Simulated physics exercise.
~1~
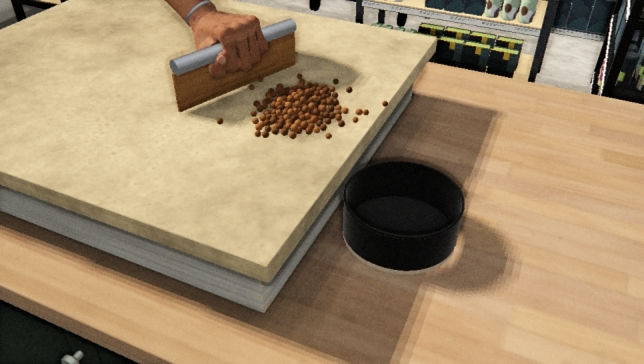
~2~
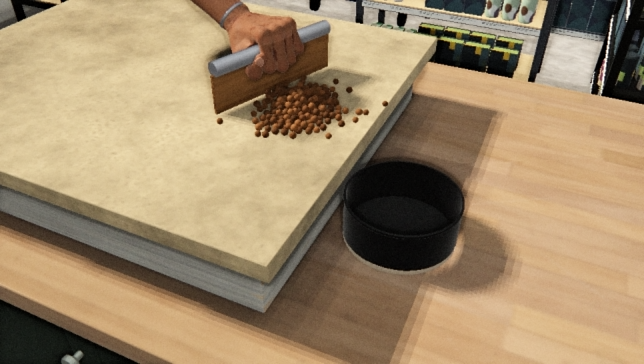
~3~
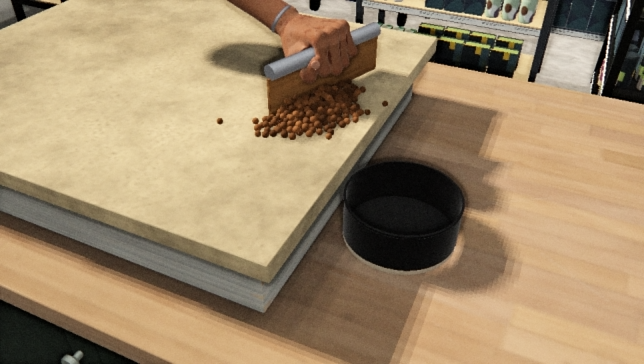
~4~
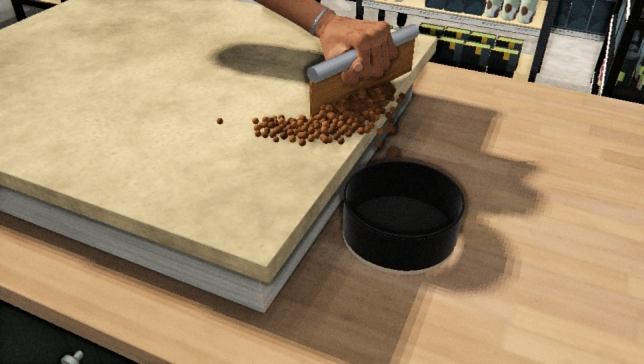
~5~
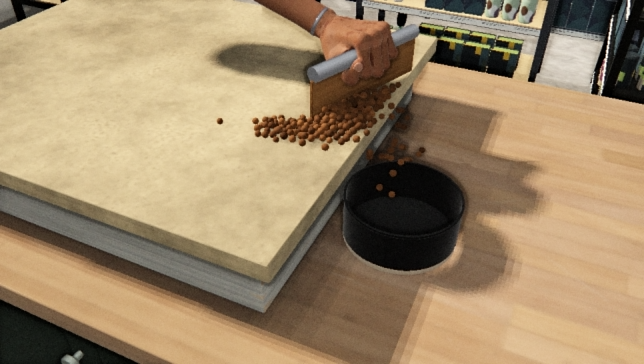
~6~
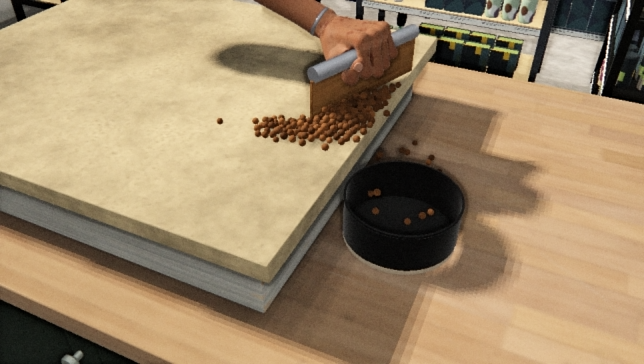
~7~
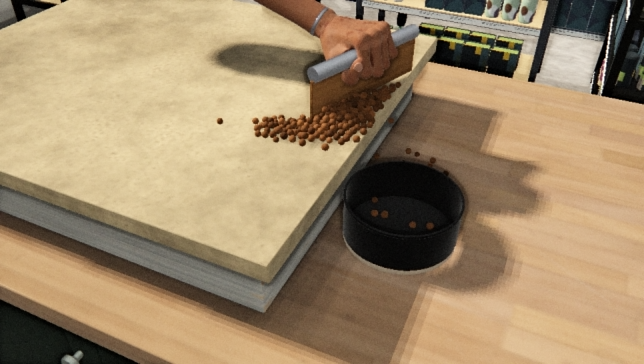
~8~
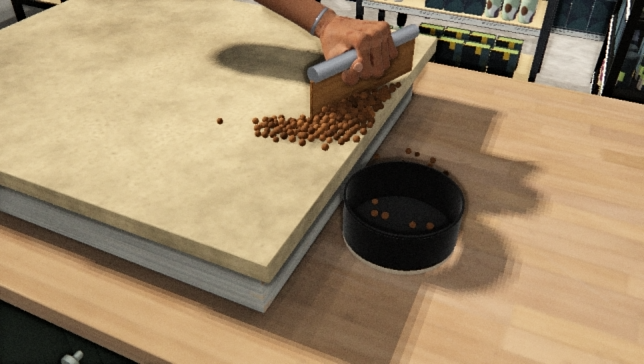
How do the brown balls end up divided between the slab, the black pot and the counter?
Most of the balls stay on the slab. Only a small share leaves it, with a few lying in the black pot and some that missed it resting on the counter, so neither the pot nor the counter gets a large part of the heap.
